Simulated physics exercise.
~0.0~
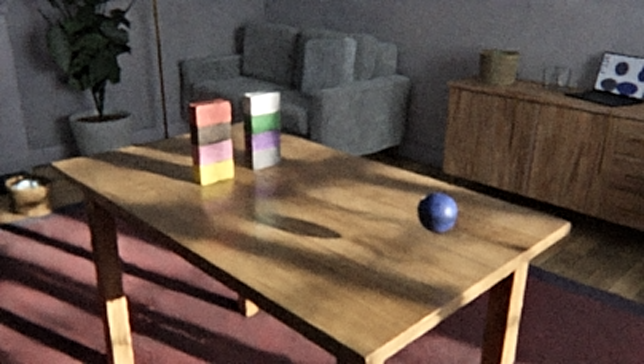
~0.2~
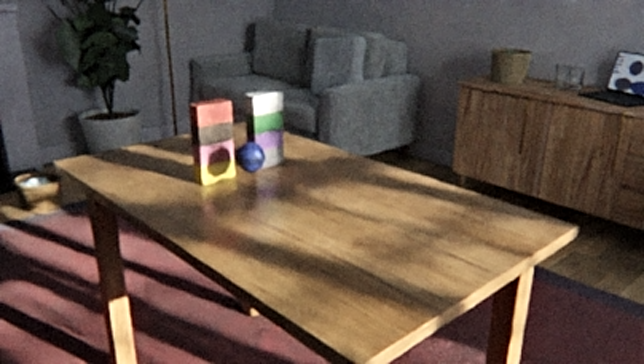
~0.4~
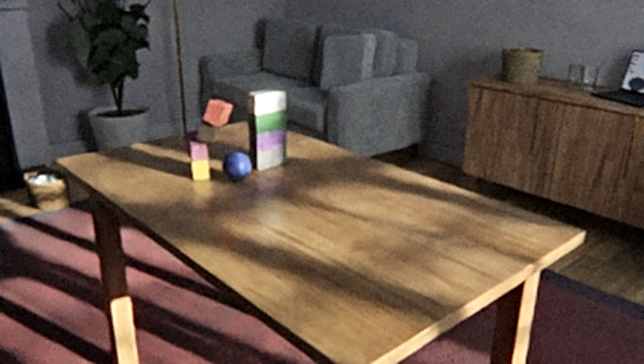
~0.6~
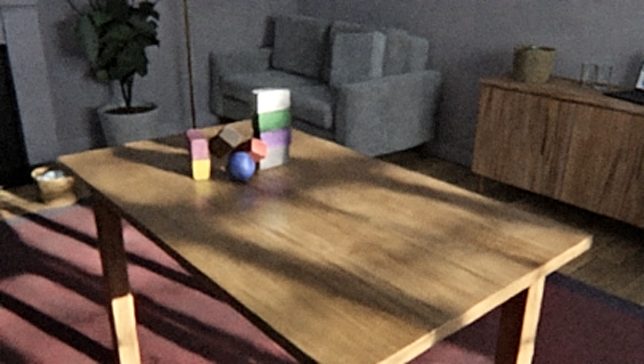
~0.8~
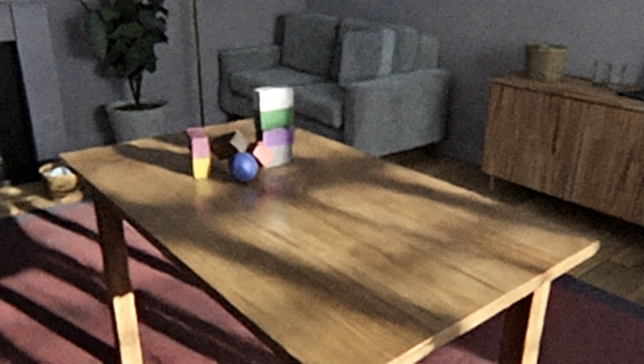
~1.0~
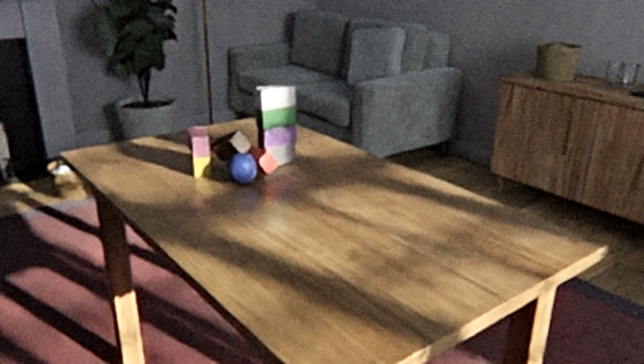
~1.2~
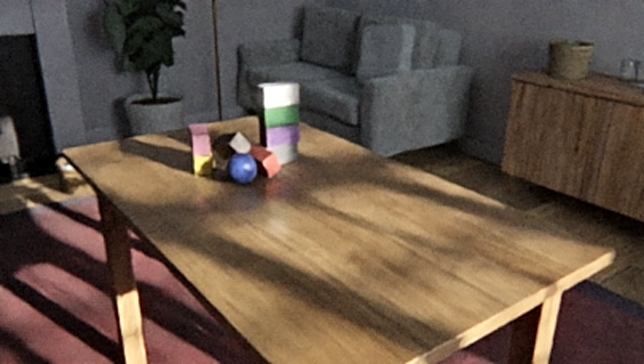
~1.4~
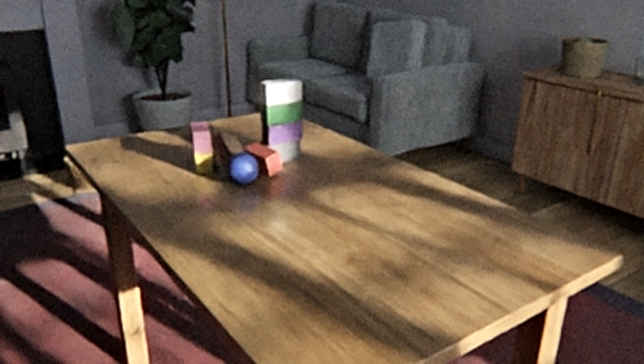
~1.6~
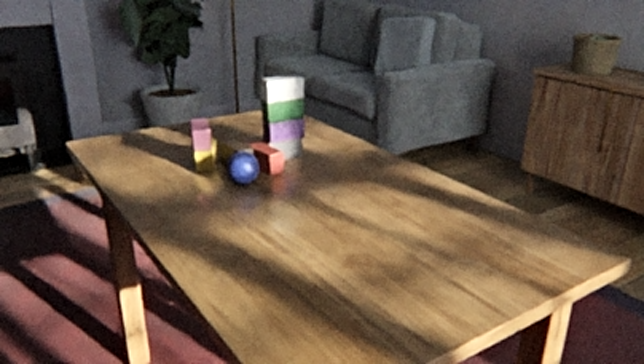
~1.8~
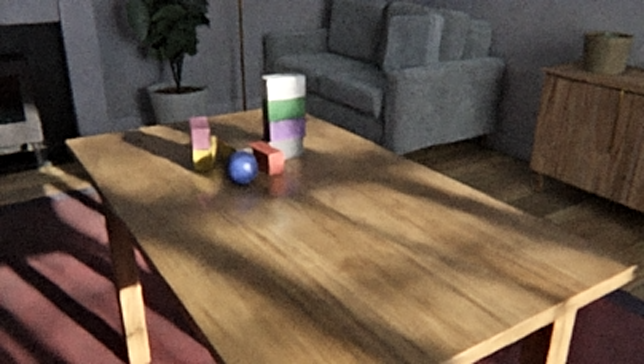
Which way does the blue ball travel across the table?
The blue ball travels to the left, toward the stacks of coloured blocks.
